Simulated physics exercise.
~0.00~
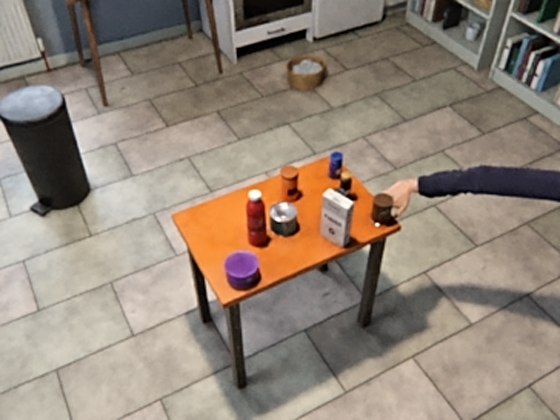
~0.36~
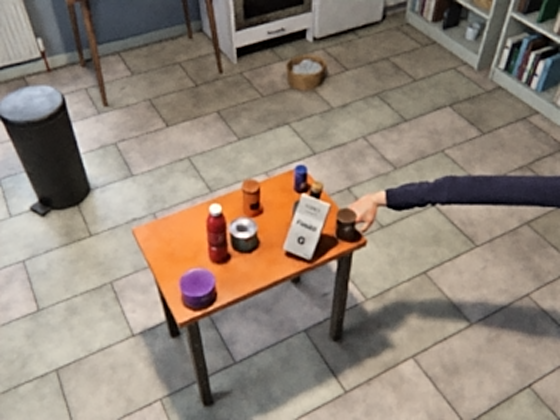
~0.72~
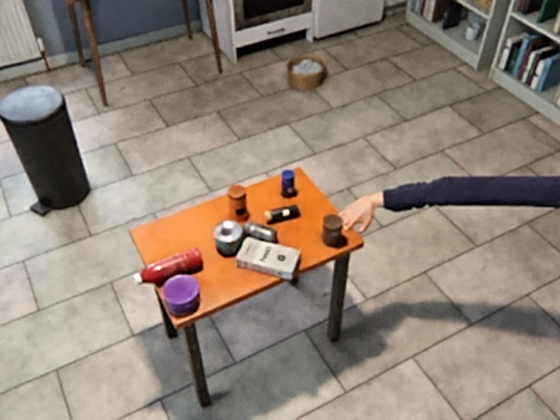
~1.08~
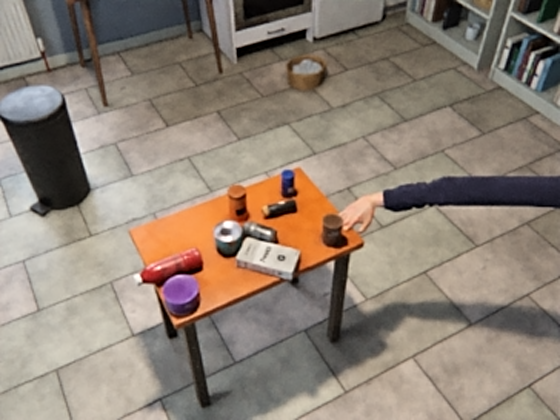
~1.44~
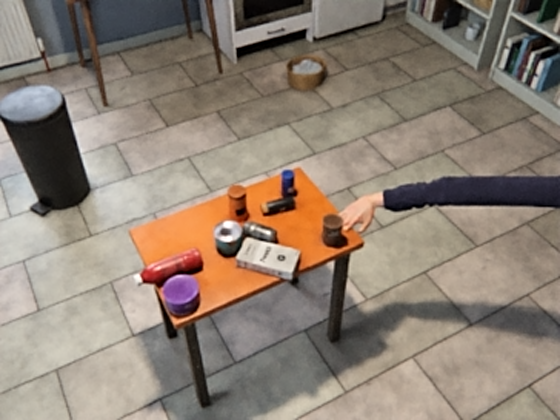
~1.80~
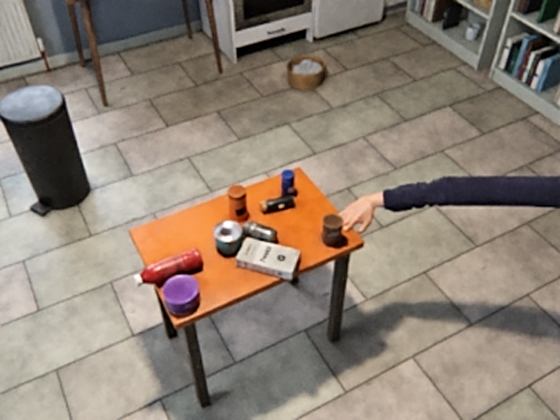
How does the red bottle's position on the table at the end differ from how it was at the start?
At the start the red bottle stands upright on the table, but by the end it is lying on its side next to the purple tub.
